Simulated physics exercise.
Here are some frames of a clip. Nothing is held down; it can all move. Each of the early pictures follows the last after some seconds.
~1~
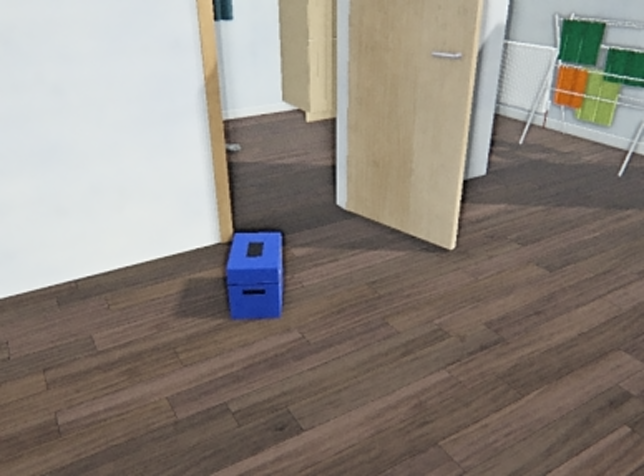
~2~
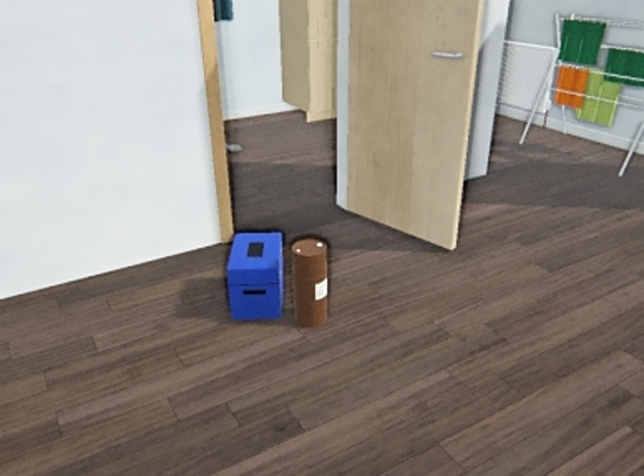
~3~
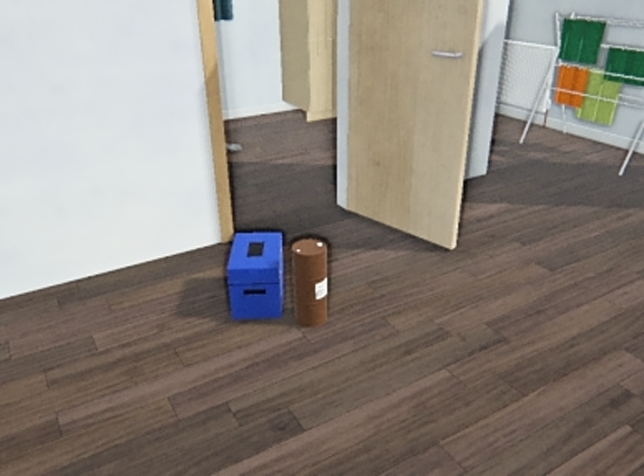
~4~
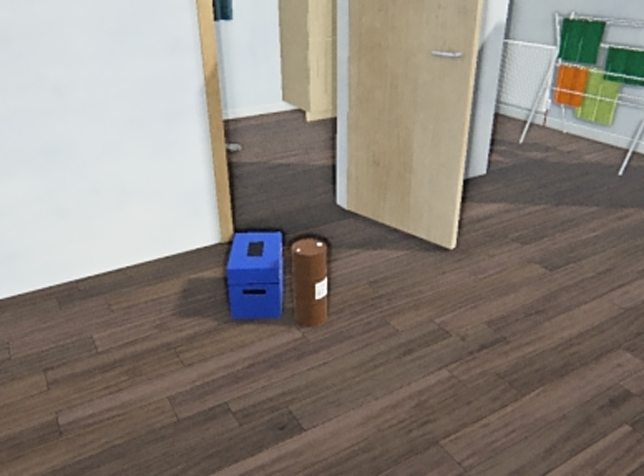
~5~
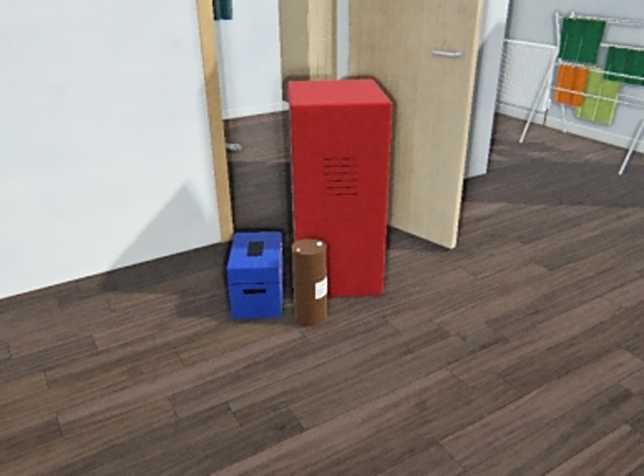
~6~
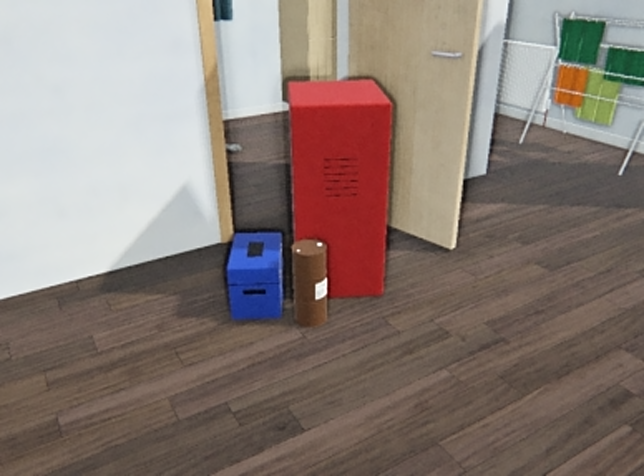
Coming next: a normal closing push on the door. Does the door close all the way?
No.
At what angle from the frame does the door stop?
Some 70° open.
Then, 0.40 s past the last view, open by 91°.
Then, 0.50 s past the last view, open by 84°.
Then, 0.70 s past the last view, open by 70°.
Finally, open by 69°; all 3 still in place. Final places as the last picture's camera would see them, red appliance near (334, 190).
